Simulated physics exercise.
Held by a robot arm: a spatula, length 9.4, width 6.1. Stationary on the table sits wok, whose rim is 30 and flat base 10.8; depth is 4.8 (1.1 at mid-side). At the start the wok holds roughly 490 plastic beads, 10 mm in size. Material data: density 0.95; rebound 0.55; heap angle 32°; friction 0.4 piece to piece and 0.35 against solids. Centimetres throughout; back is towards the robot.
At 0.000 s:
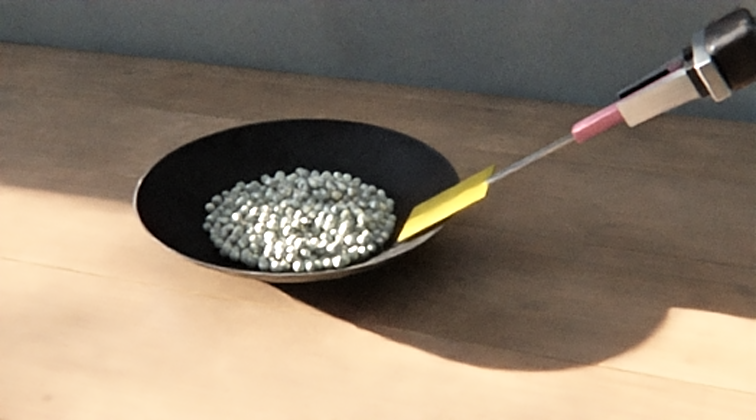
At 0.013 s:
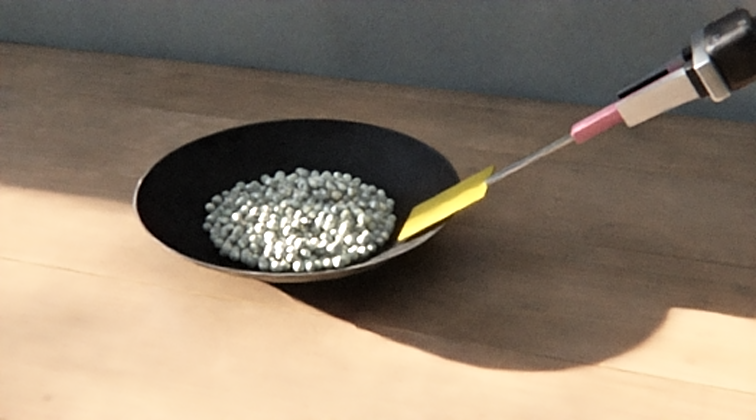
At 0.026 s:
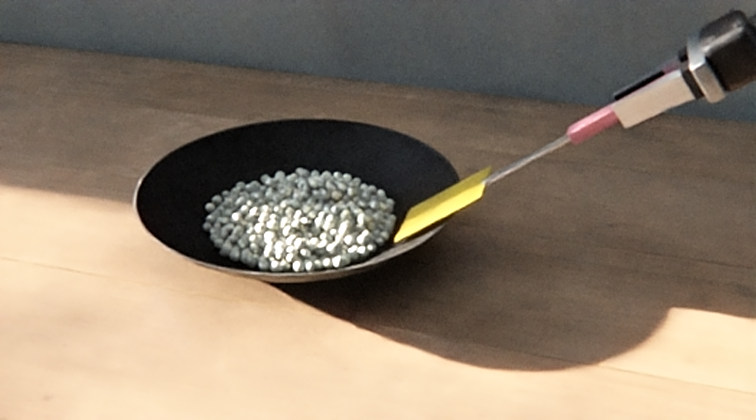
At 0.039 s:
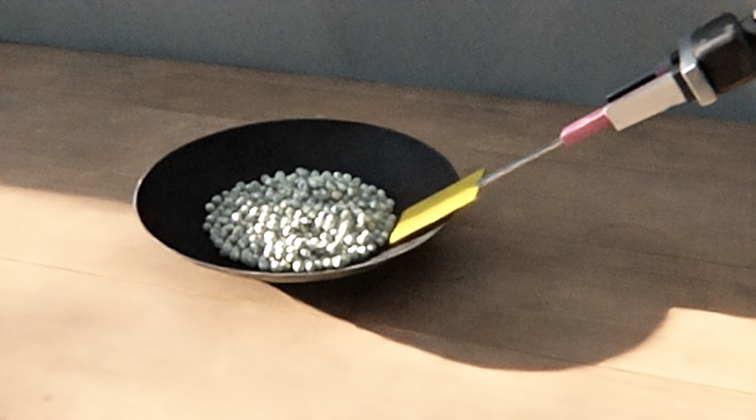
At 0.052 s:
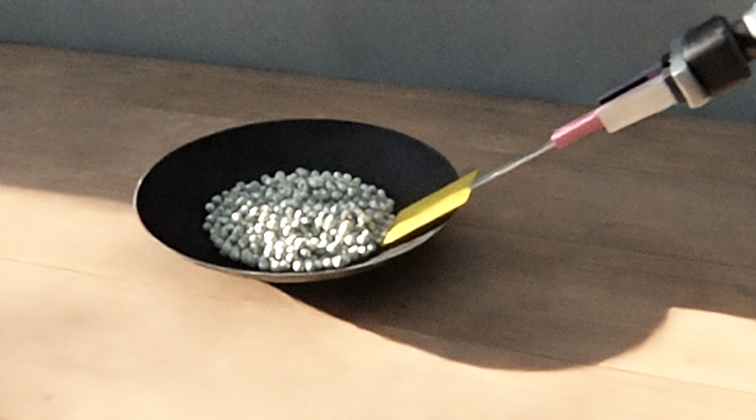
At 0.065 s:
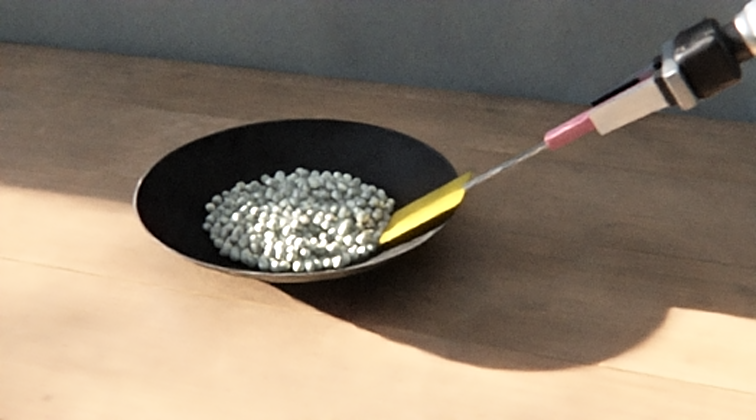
A yellow spatula held by a robot arm rested at the right side of a black wok of pale beads, then slid slightly left toward the pile, while the wok stayed still on the wooden table.
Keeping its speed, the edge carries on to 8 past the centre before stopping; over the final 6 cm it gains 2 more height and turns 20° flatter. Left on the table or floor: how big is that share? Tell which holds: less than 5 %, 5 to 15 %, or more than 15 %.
What holds is less than 5 %.
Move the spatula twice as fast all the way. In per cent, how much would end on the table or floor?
Roughly 0 per cent, I'd say.
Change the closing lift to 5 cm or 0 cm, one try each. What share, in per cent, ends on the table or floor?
Result: Approx. 0 % and 0 %, one try each.
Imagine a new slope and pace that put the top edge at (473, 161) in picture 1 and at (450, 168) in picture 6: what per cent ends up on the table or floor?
Close to 0 in a hundred.
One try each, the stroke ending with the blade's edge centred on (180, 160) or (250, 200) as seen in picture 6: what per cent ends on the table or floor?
I'd say roughly 10 per cent, then roughly 0 per cent.
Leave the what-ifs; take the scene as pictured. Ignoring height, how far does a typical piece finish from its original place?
Distance: Near 3 cm.
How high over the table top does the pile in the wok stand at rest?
Height at the end: Around 5.0 cm.
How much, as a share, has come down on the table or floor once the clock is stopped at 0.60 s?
Around 0 %.
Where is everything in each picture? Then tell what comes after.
In the first picture, spatula top edge at (490, 180), sloping 38°; upper third of the load around (302, 209), from x 205 to 390, top at y 170; 492 in the wok.
In the second picture, spatula top edge at (490, 180), sloping 38°; upper third of the load around (302, 209), from x 205 to 390, top at y 170.
In the third picture, spatula top edge at (486, 181), sloping 38°; upper third of the load around (302, 209), from x 205 to 390, top at y 170.
In the fourth picture, spatula top edge at (480, 183), sloping 38°; upper third of the load around (302, 209), from x 205 to 390, top at y 170.
In the fifth picture, spatula top edge at (473, 185), sloping 38°; upper third of the load around (302, 209), from x 205 to 390, top at y 170.
In the sixth picture, spatula top edge at (466, 187), sloping 38°; upper third of the load around (305, 209), from x 205 to 390, top at y 170; 492 in the wok.
By 0.20 s, sloping 38°, highest piece 3 above the table; 492 in the wok.
By 0.33 s, sloping 31°, highest piece 4 above the table; 492 in the wok.
By 0.60 s, sloping 18°, highest piece 4 above the table; 492 in the wok.
By 1.65 s, sloping 18°, highest piece 4 above the table; 492 in the wok.
Final count, 492 in the wok. That is 0 % on the table or floor.
